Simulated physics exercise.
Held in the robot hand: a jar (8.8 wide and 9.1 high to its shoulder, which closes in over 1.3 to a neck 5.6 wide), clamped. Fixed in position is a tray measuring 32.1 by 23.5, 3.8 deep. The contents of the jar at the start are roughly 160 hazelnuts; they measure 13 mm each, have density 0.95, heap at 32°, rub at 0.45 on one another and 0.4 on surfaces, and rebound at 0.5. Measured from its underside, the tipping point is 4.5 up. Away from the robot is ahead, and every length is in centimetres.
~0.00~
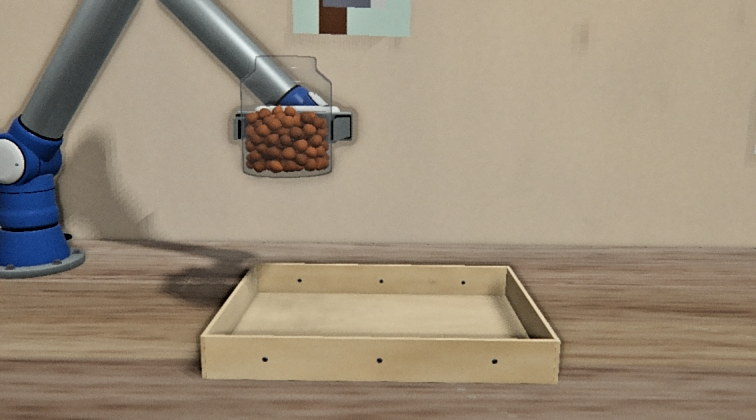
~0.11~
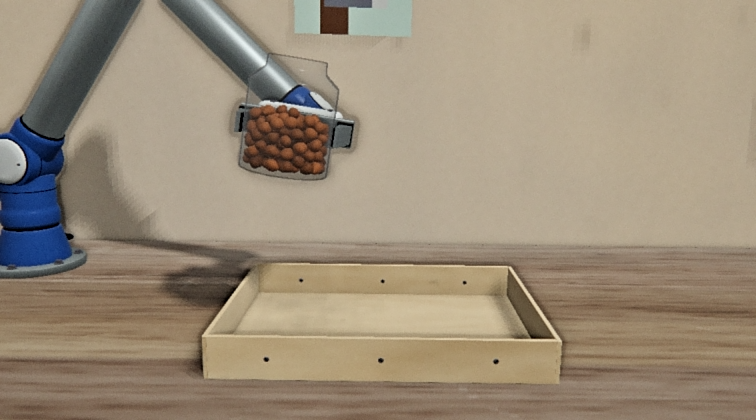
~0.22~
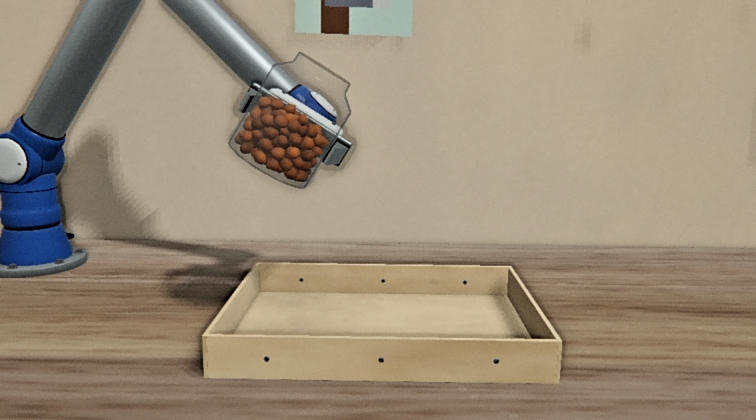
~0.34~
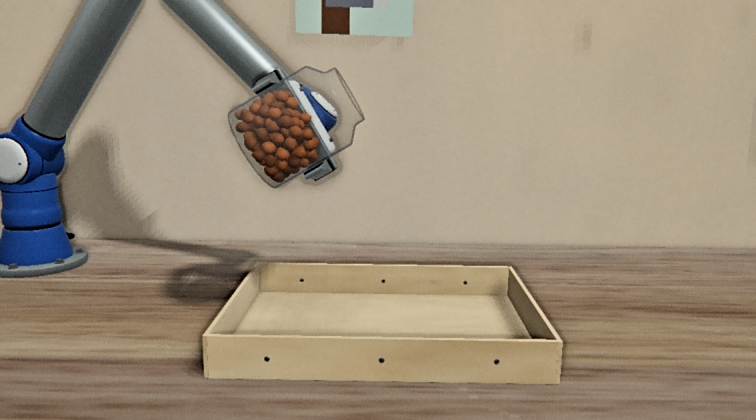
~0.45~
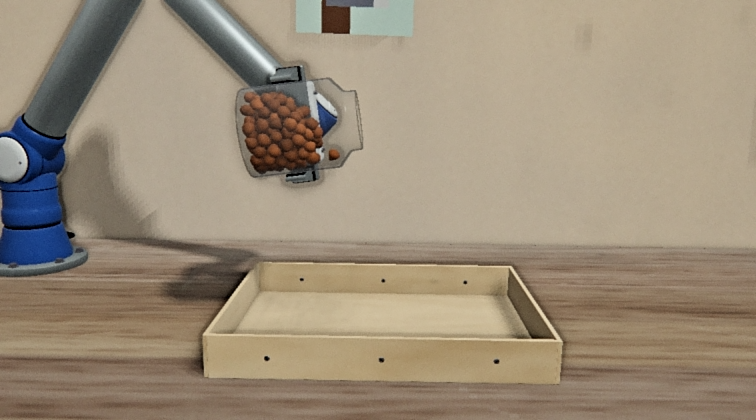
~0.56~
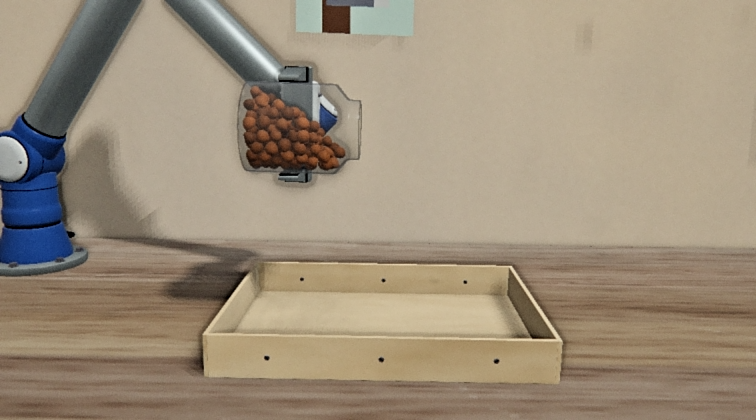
A grey and blue robot arm reaches in from the left over a wooden tabletop before a beige wall, seen from the front by a still camera. It grips a clear jar of reddish-brown nuts above a shallow, empty pale wooden tray. The arm rotates the jar clockwise from upright onto its side, and the nuts shift toward its neck on the right.
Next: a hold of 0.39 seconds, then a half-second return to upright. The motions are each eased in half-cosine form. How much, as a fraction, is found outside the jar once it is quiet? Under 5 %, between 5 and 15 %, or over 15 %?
Under 5 %.
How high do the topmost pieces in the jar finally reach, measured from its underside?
8.0 cm.
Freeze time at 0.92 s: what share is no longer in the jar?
0 % so far.
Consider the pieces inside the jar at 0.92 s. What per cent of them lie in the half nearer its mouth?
My estimate is some 40 per cent.
By 0.92 s, tipped 91°, highest piece 26 above the table; 160 in the jar.
By 1.27 s, tipped 25°, highest piece 27 above the table; 160 in the jar.
By 1.65 s, upright, highest piece 26 above the table; 160 in the jar.
By 2.35 s, upright, highest piece 26 above the table; 160 in the jar.
Final count, 160 in the jar. That is 0 % outside the jar.
